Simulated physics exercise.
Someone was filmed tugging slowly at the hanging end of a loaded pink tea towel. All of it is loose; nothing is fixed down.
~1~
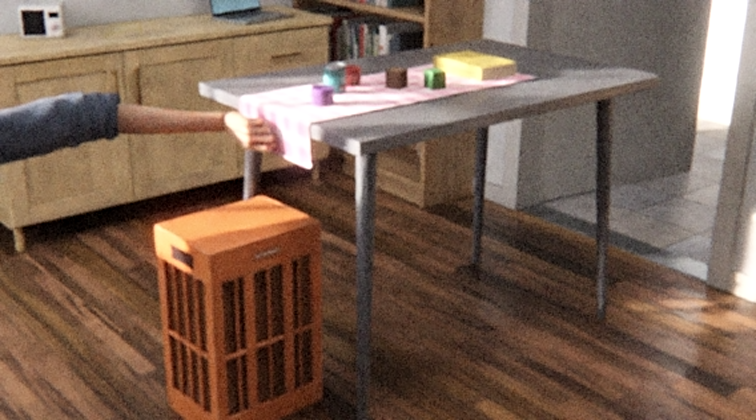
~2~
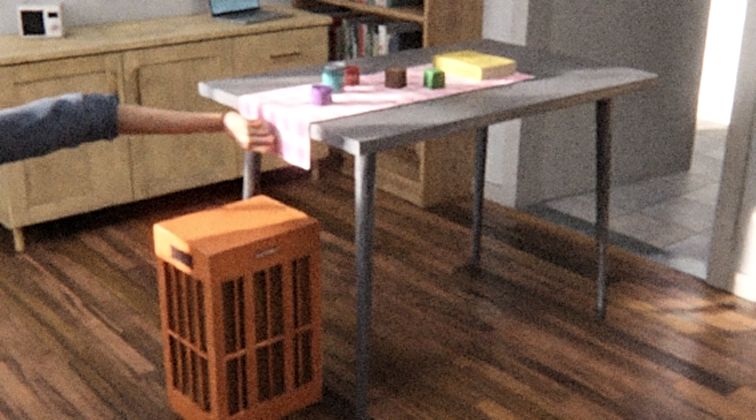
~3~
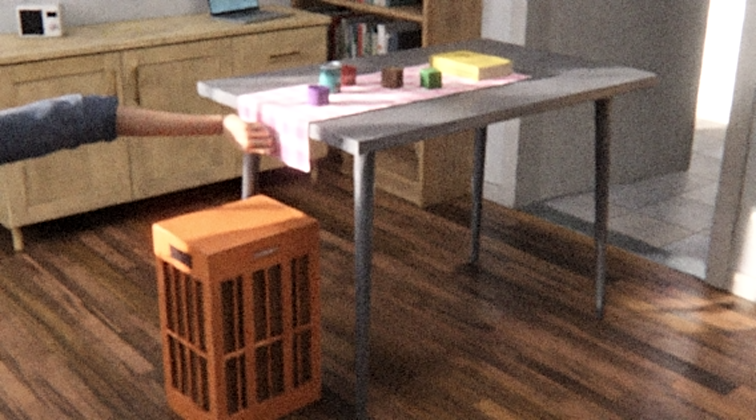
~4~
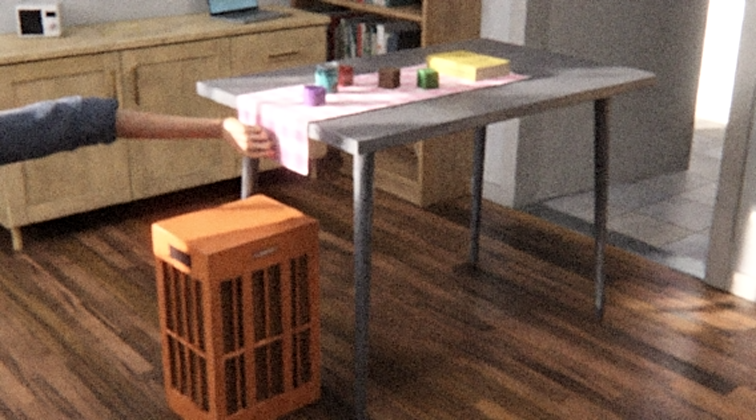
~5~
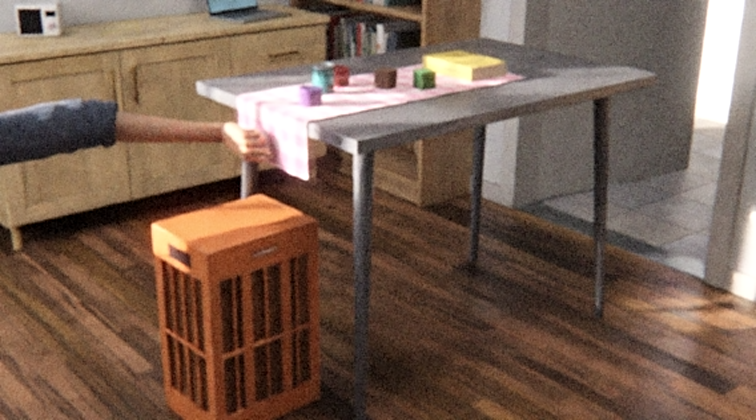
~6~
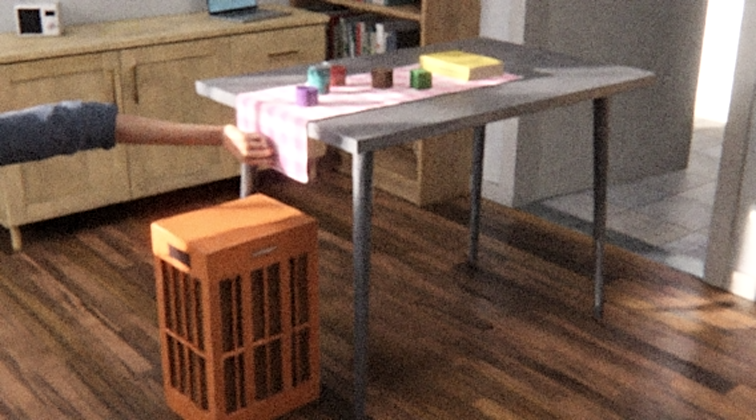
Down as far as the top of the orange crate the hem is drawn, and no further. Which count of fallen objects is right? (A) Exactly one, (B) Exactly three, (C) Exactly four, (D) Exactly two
A, exactly one.
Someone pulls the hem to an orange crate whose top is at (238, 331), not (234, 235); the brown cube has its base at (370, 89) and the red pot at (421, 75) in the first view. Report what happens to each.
Result: Brown cube gone, red pot still there.
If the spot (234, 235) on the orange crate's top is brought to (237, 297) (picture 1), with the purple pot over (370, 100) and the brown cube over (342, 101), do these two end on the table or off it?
Observed: Purple pot departs; brown cube departs.
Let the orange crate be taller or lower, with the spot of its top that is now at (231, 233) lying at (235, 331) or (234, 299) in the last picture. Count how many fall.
Numbers: 4; 3.
Soon after, hem near (271, 199); all still up.
Then, hem on the crate; purple pot gone.
At rest, hem on the crate; purple pot gone. The table loses one.
